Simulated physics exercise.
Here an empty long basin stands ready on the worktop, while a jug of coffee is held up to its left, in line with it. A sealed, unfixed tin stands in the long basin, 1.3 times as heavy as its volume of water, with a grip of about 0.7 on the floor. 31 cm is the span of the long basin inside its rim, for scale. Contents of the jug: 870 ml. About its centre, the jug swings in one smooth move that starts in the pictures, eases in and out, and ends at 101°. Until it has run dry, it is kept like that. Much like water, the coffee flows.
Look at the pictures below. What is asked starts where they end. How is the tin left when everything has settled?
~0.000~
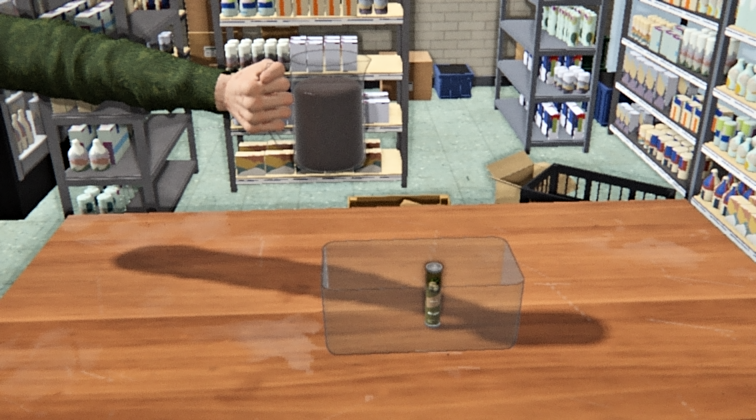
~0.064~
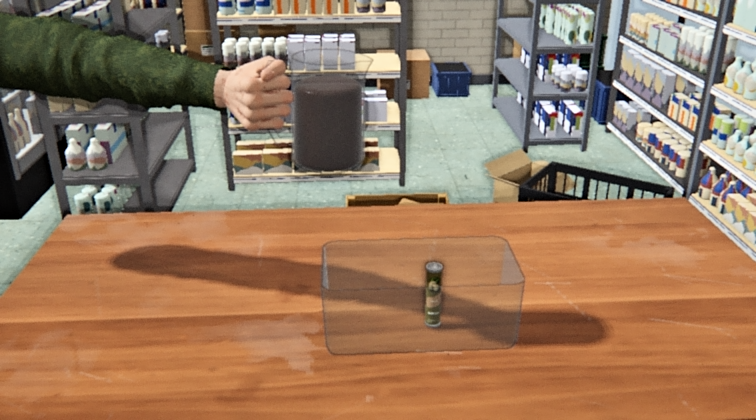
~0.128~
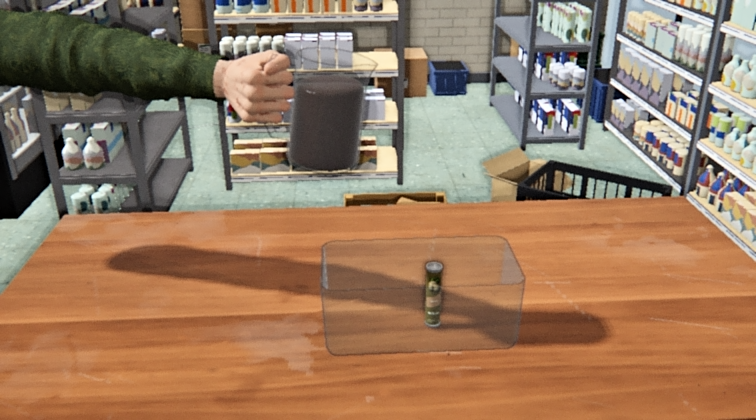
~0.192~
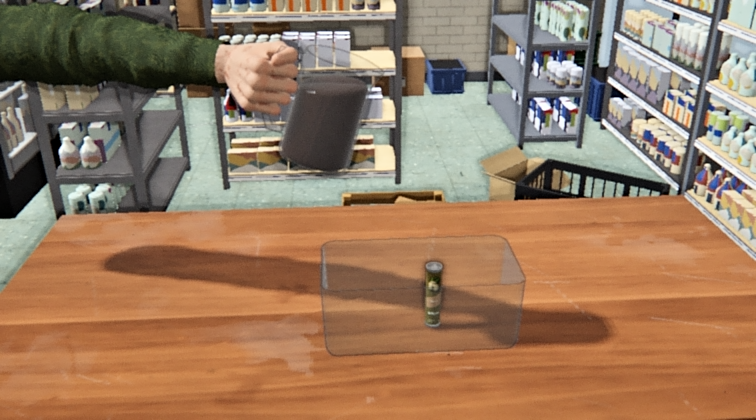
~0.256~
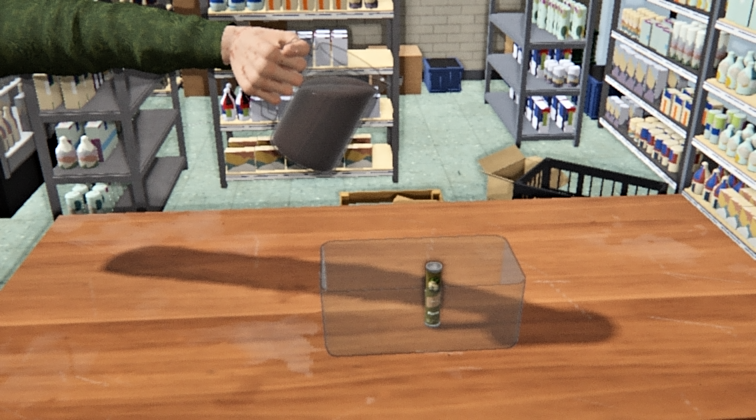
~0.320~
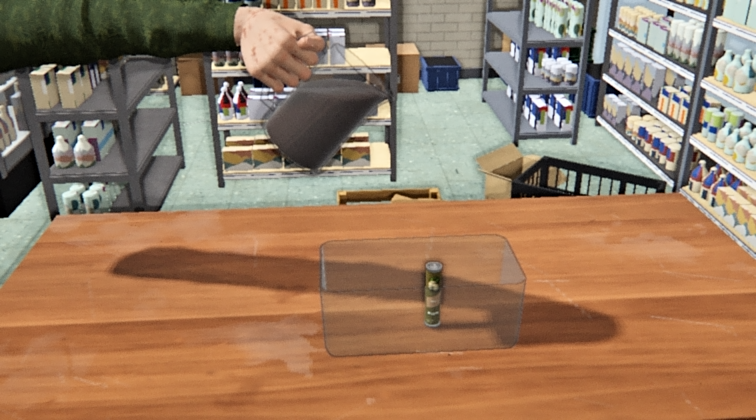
I reckon it can hold on.
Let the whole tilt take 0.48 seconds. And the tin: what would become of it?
So the tin will hold steady.
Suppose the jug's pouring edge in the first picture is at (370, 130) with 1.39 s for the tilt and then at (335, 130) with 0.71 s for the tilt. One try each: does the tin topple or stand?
Run one: It tumbles. Run two: It tumbles.
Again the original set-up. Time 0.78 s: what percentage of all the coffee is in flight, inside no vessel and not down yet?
Close to 34 per cent.
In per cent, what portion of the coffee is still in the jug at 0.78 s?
34 %.
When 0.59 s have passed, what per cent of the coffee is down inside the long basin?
I reckon close to 2 percent of it.
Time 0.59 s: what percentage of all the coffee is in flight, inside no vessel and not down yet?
Share: Roughly 24 per cent.
After 0.59 s the tilt is 94° and 75 per cent is still to pour; the tin stands where it began.
After 0.78 s the tilt is 101° and 34 per cent is still to pour; the tin stands where it began.
After 0.99 s the tilt is 101° and 12 per cent is still to pour; the tin stands where it began.
After 1.21 s the tilt is 101° and 3 per cent is still to pour; the tin stands where it began.
In the end the tin stands where it began.
